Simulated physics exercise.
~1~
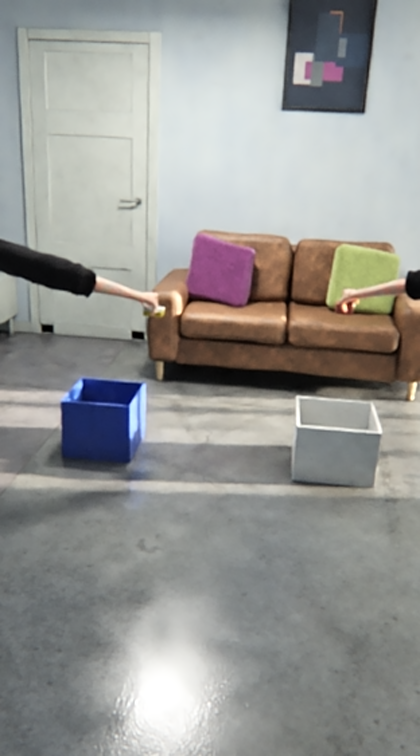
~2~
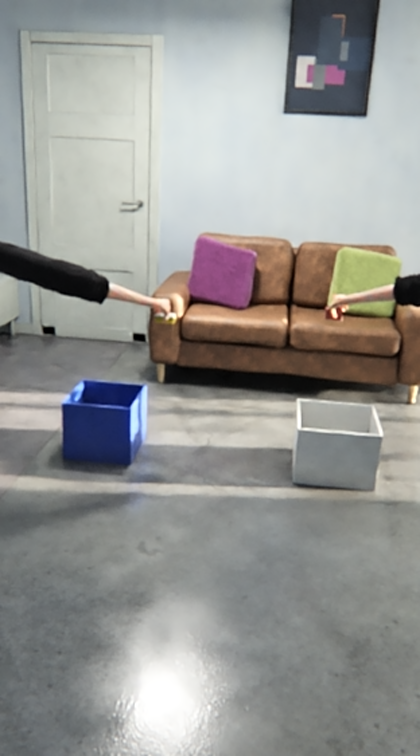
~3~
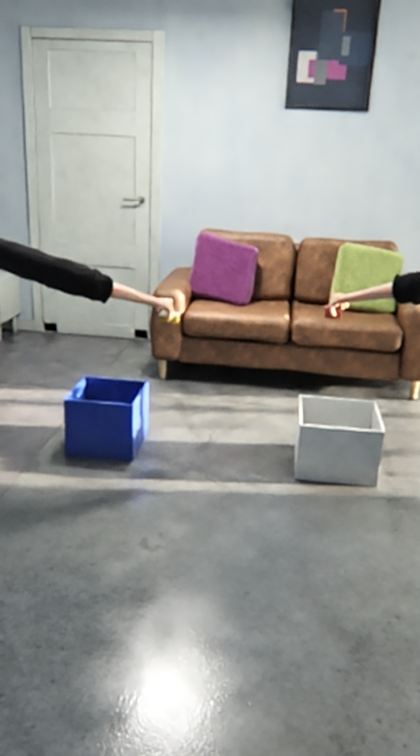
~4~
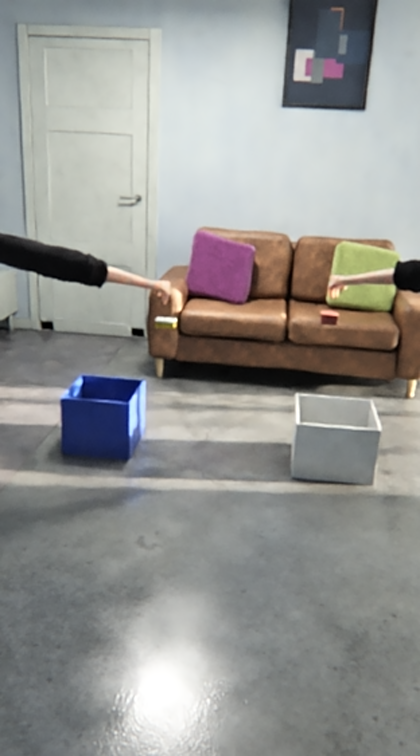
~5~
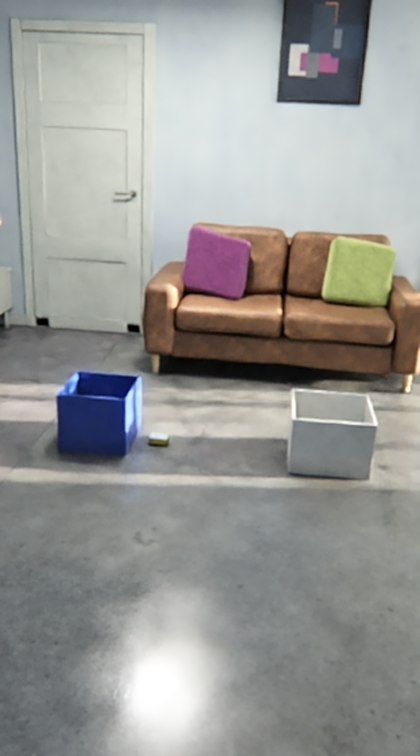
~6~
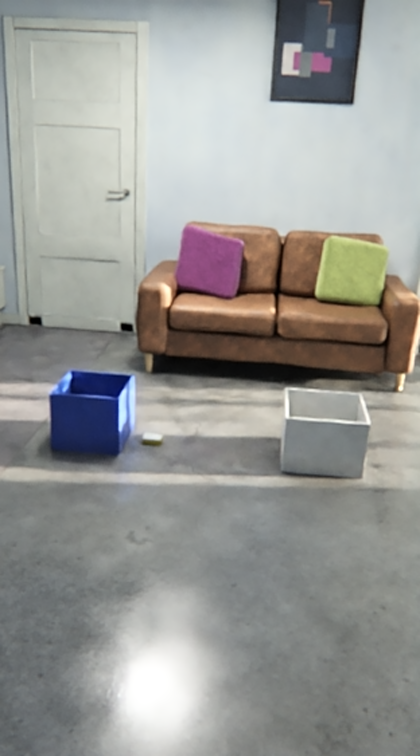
Two arms in black sleeves reach in from the left and right edges, holding a small yellow sponge and a small red block in the air. Seen from the front by a slightly swaying camera, the room has a brown sofa with purple and green cushions, a white door and a dark picture. On the grey floor stand a blue basket at left and a pale grey crate at right. The sponge shifts slightly right and the block slightly left, then both hands let go. The sponge misses and rests beside the basket, while the block drops into the crate, out of sight.
